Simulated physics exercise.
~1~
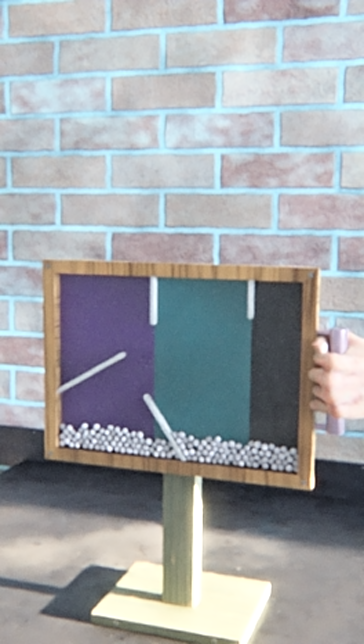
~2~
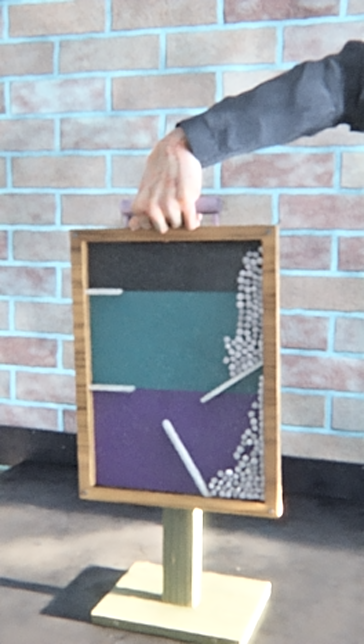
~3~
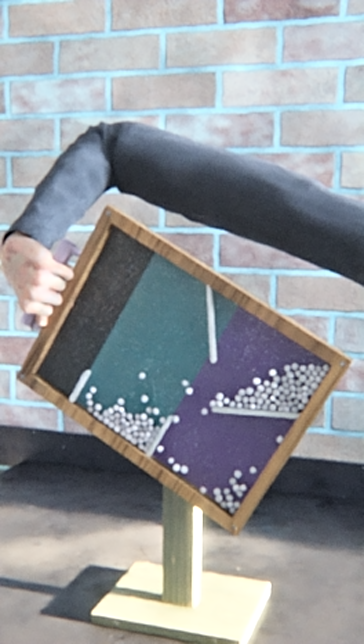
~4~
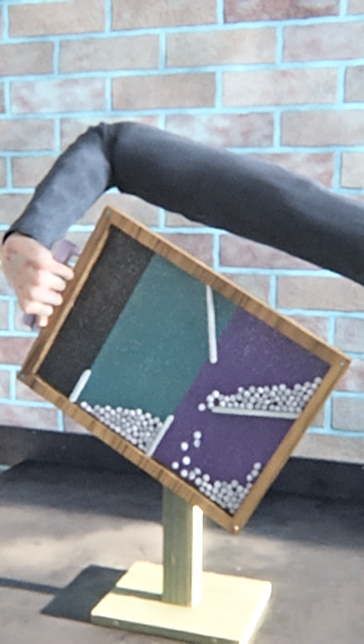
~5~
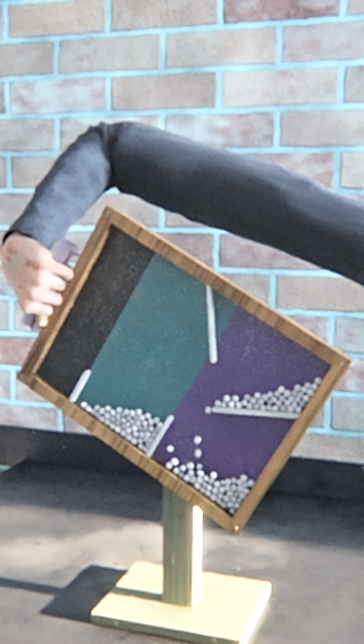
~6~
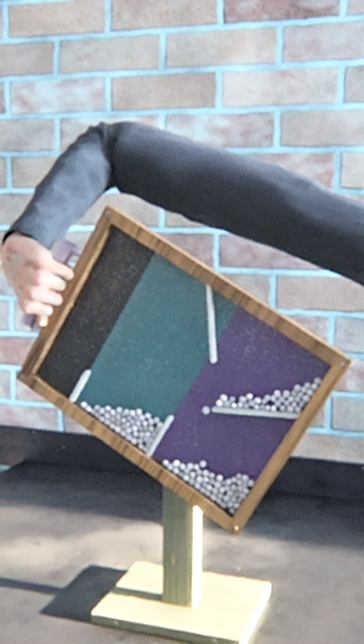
White beads lie along the bottom of a wooden-framed, clear-faced box on a stand, below purple, turquoise and black strips, as a hand grips its right side. The hand swings the box anticlockwise until it stands upright, and the beads pile along the right side. The arm keeps turning it the same way, stopping with the box tilted and the hand at the left. Beads spill off a short bar in the purple strip and drop to the lower edge. The trickle dwindles, leaving most beads in purple, a smaller heap in turquoise and none in black.
